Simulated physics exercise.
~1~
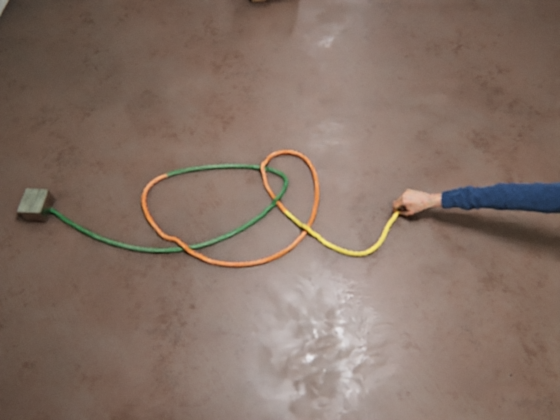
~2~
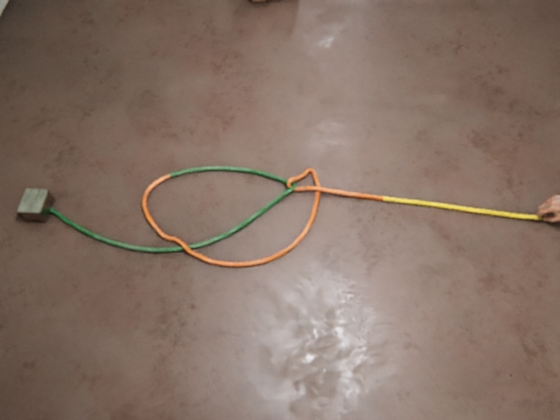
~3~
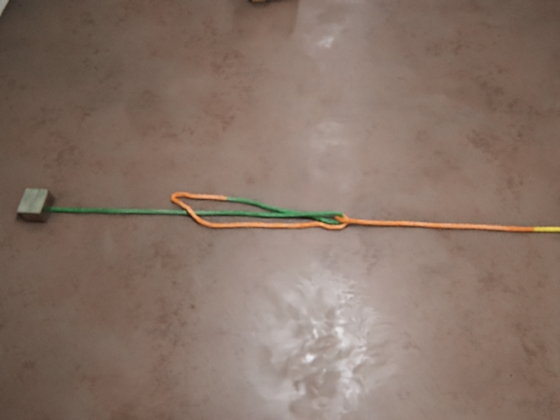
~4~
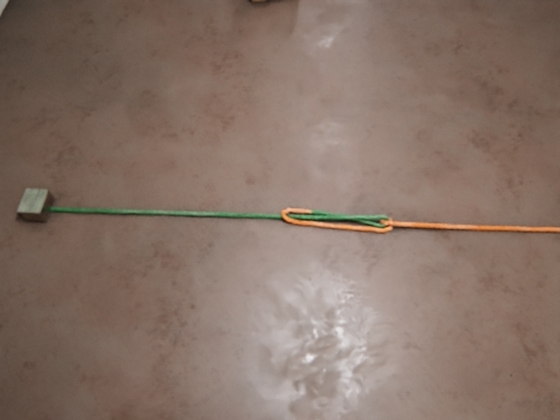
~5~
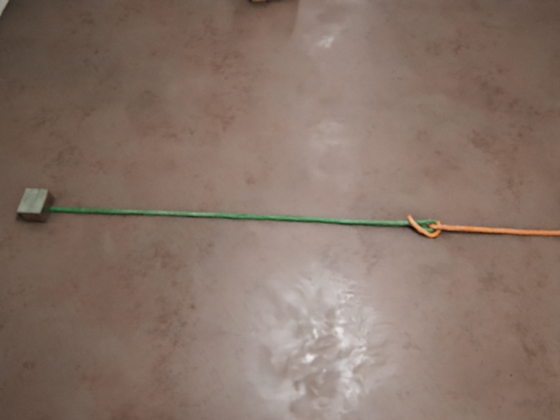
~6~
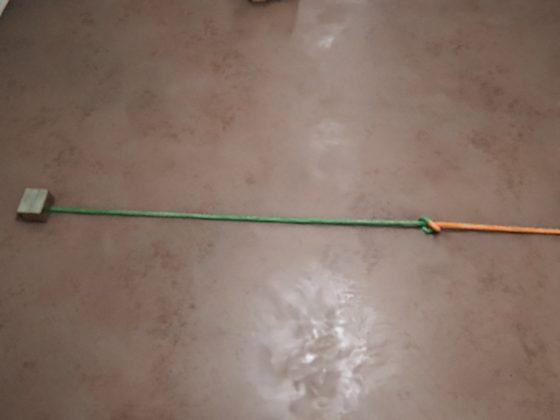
A hand pulling a looped green, orange and yellow rope to the right, its loops shrinking into a small tight knot.
